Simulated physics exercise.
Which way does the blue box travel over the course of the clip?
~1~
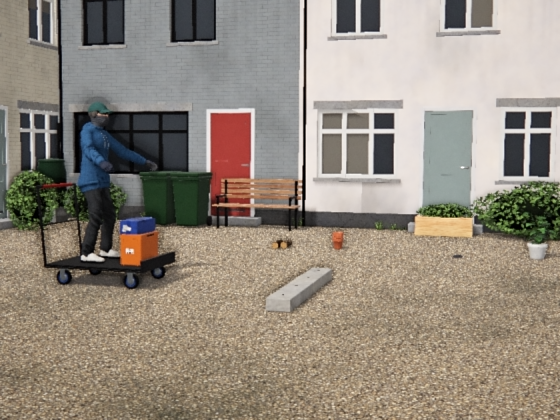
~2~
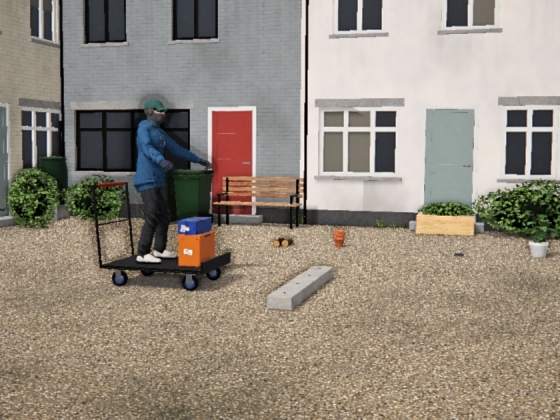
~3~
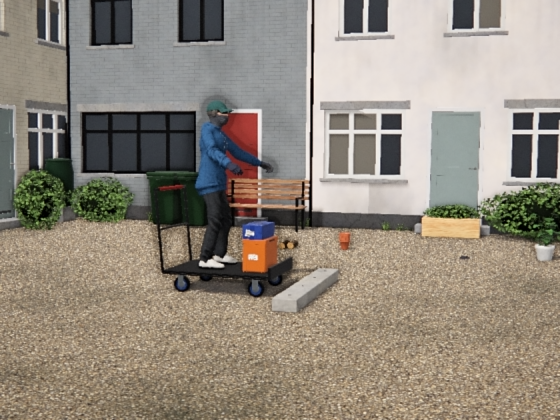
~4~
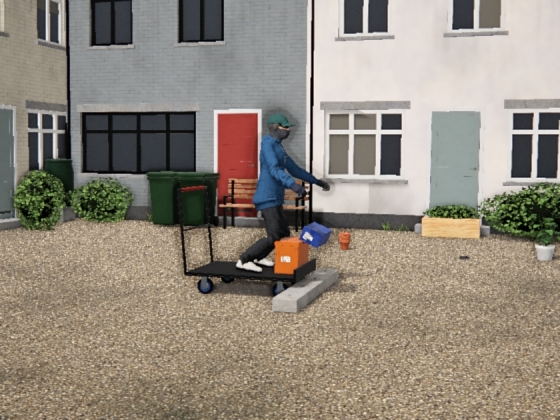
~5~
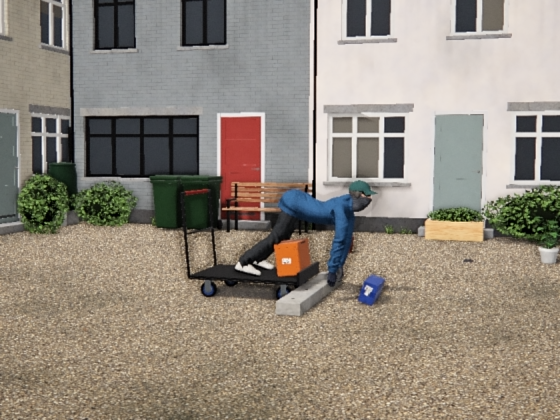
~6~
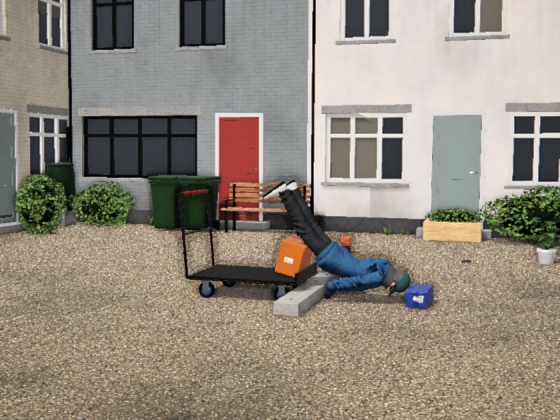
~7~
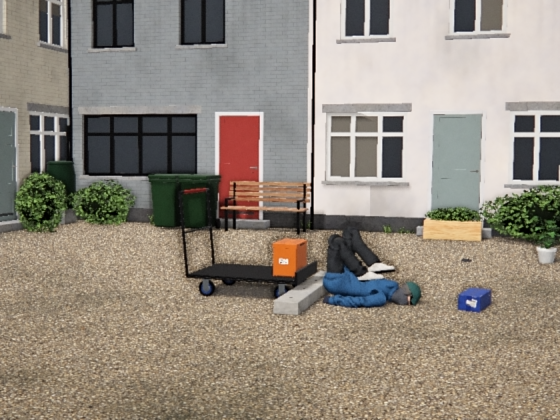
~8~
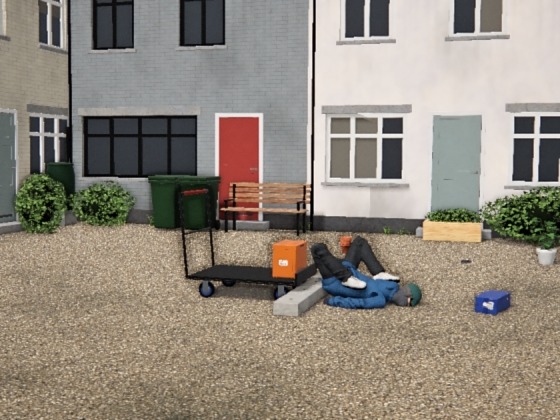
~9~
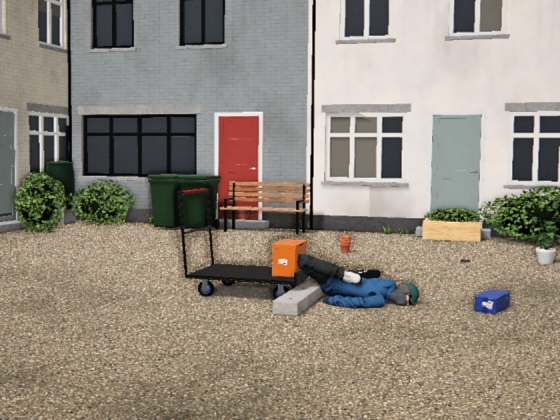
The blue box travels to the right, first riding on the trolley and then tumbling past the kerb onto the gravel.
